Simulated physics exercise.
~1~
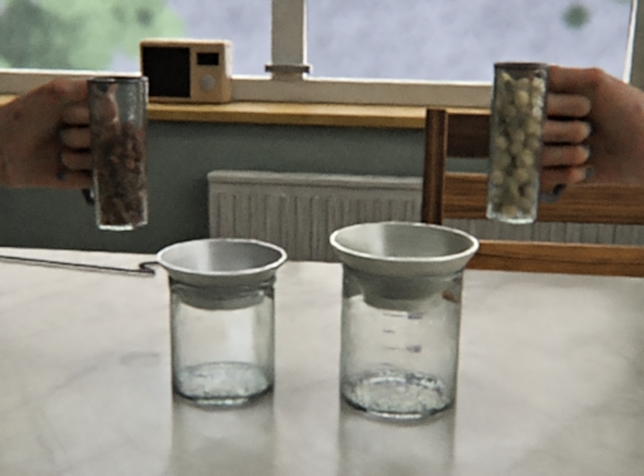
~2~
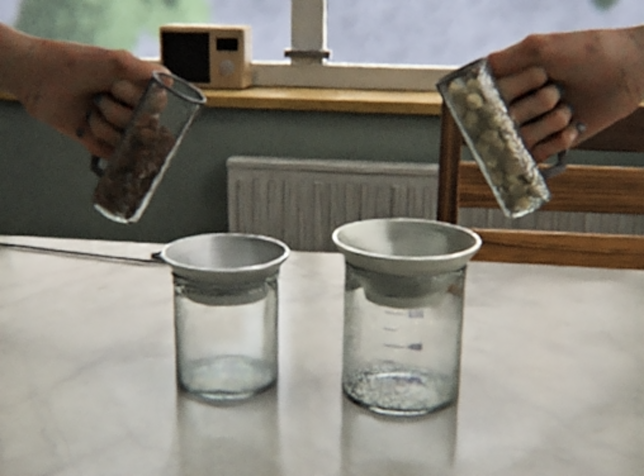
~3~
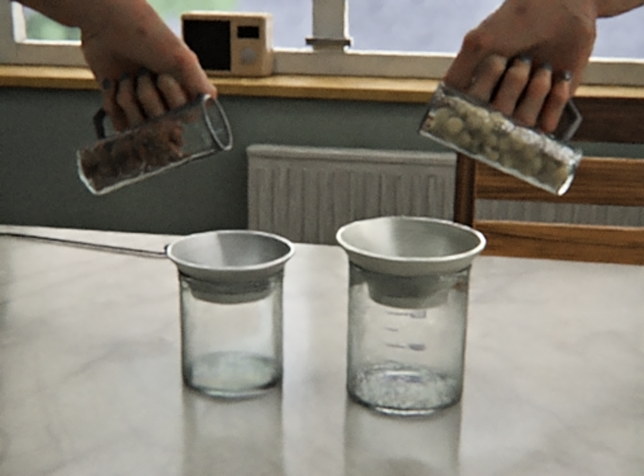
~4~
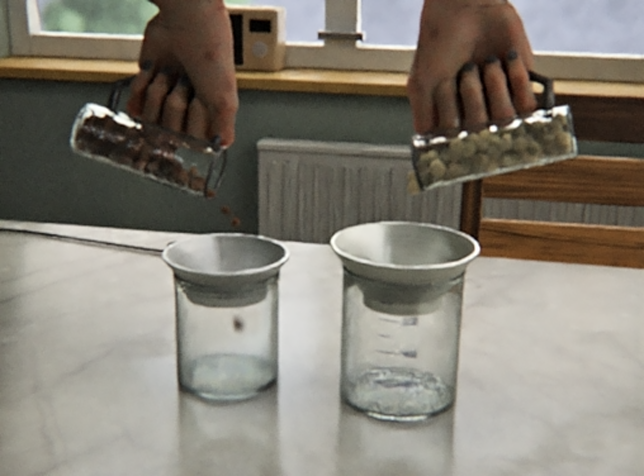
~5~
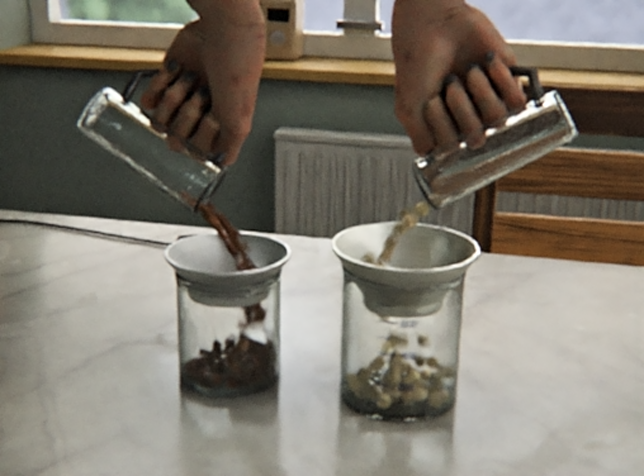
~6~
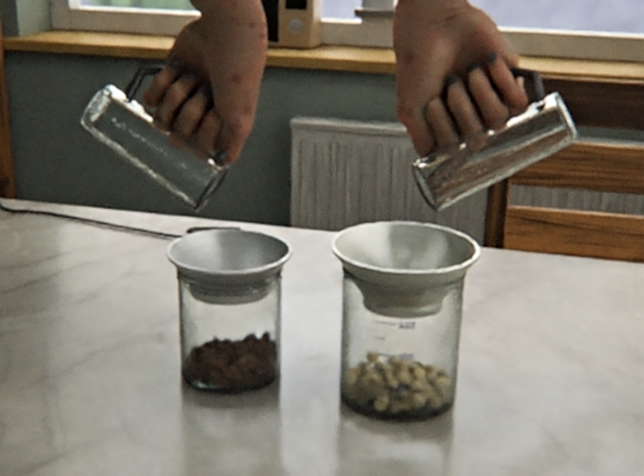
Two hands tip clear glass cups over funnels set in glass jars on a pale table, pouring reddish-brown pieces on the left and pale, rounded pieces on the right. Both streams pass through, leaving the cups empty and the pieces piled in the jars.
